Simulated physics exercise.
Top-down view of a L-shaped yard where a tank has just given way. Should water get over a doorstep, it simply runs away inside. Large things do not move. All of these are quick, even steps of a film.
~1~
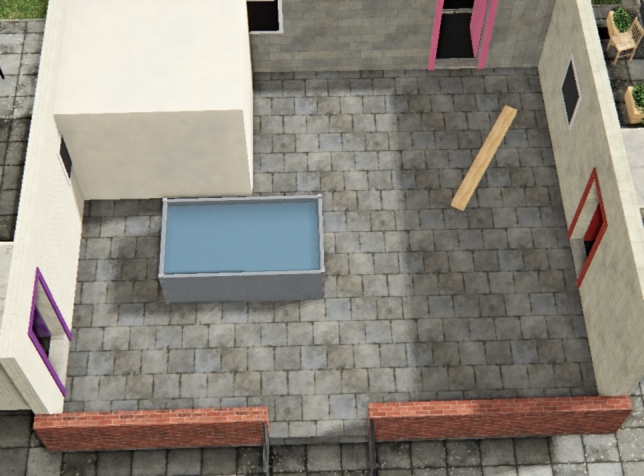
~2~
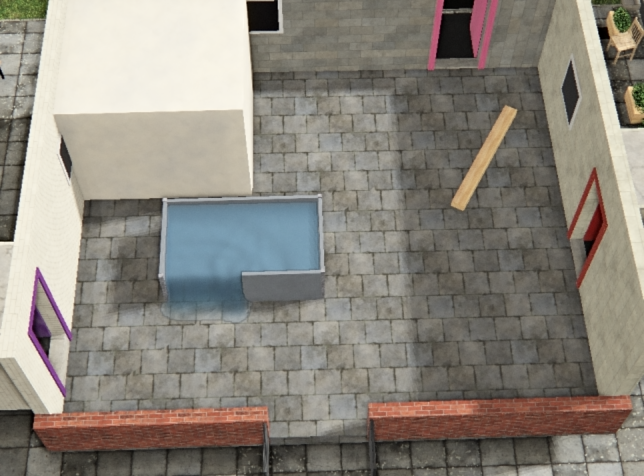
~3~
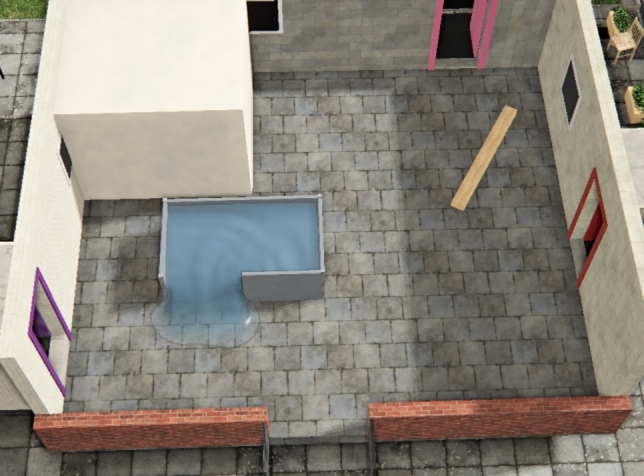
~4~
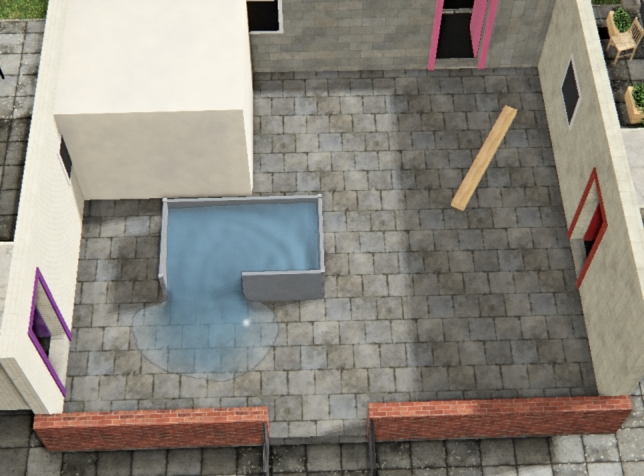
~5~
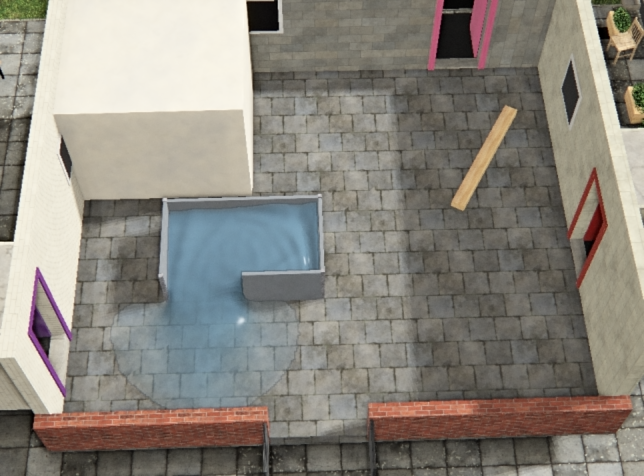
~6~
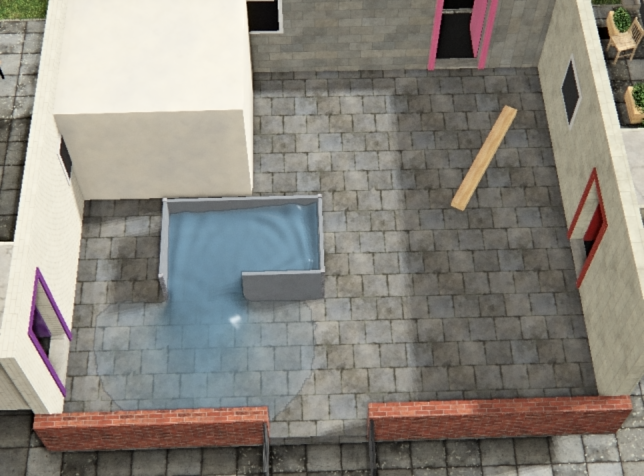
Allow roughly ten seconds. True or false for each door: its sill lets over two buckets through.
The pink door false; the purple door false; the red door true.
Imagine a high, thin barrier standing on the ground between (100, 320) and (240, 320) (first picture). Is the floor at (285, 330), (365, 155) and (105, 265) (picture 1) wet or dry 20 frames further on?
Lab note - point 1: Inundated; point 2: Parched; point 3: Inundated.
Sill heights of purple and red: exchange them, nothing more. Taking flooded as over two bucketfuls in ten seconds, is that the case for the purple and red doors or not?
Okay, so purple door gets too much, and red door doesn't reach it.
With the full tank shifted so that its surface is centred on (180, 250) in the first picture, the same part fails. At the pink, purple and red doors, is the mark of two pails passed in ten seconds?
Pink misses the limit, purple tops the limit and red tops the limit.
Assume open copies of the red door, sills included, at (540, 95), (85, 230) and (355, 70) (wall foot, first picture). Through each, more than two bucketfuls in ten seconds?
In sequence: Falls short, exceeds it, falls short.
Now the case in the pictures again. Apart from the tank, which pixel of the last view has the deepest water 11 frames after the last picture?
Deepest point: Roughly (62, 429).
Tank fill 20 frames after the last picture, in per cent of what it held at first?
Around 30 percent, give or take.
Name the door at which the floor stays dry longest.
It has to be the pink door.
A moment on, water covers 15 % of the floor; the pink door not reached, the purple door wet at the sill, nothing in, the red door not reached.
Next, water covers 20 % of the floor; the pink door not reached, the purple door under two buckets in, the red door not reached.
Then, water covers 40 % of the floor; the pink door not reached, the purple door under two buckets in, the red door not reached.
Later, water covers 65 % of the floor; the pink door not reached, the purple door under two buckets in, the red door under two buckets in.
In the end, water covers 85 % of the floor; the pink door wet at the sill, nothing in, the purple door under two buckets in, the red door over two buckets in.
